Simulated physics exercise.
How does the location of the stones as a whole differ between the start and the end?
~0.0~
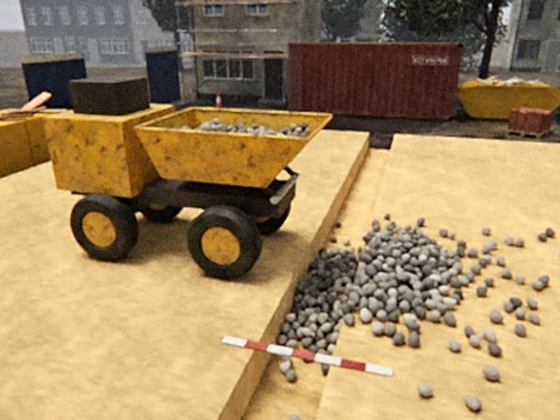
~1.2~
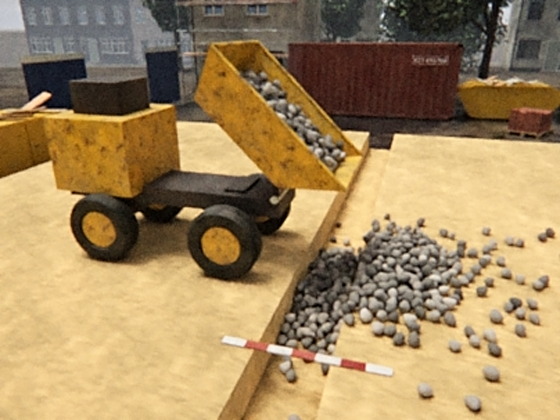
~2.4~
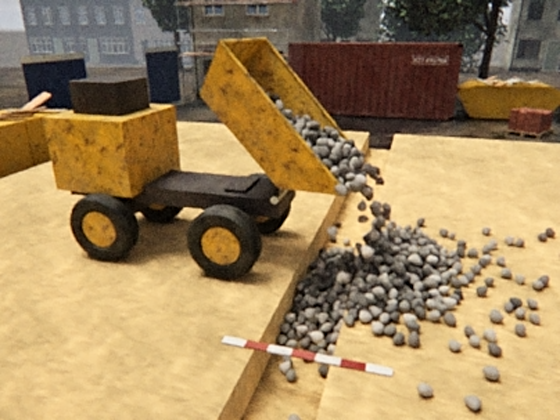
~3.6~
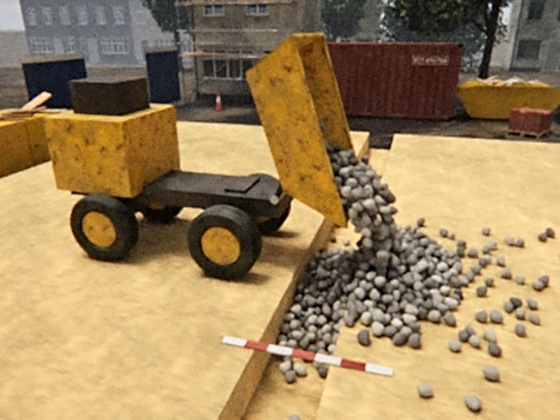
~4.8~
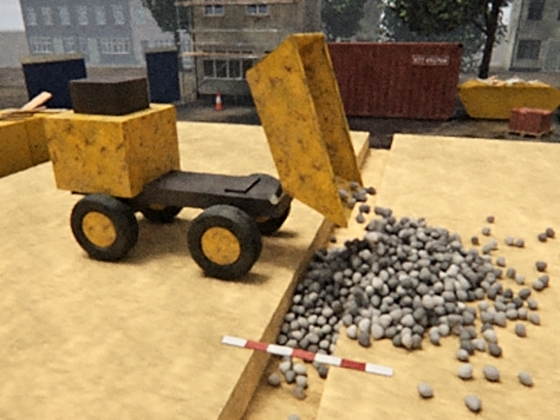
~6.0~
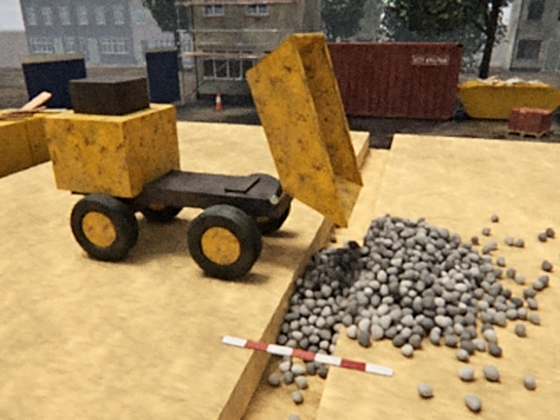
At the start some of the stones are up in the skip and the rest lie in and beyond the trench. By the end they all lie on the ground in and beyond the trench, so the stones as a whole are lower and farther right.
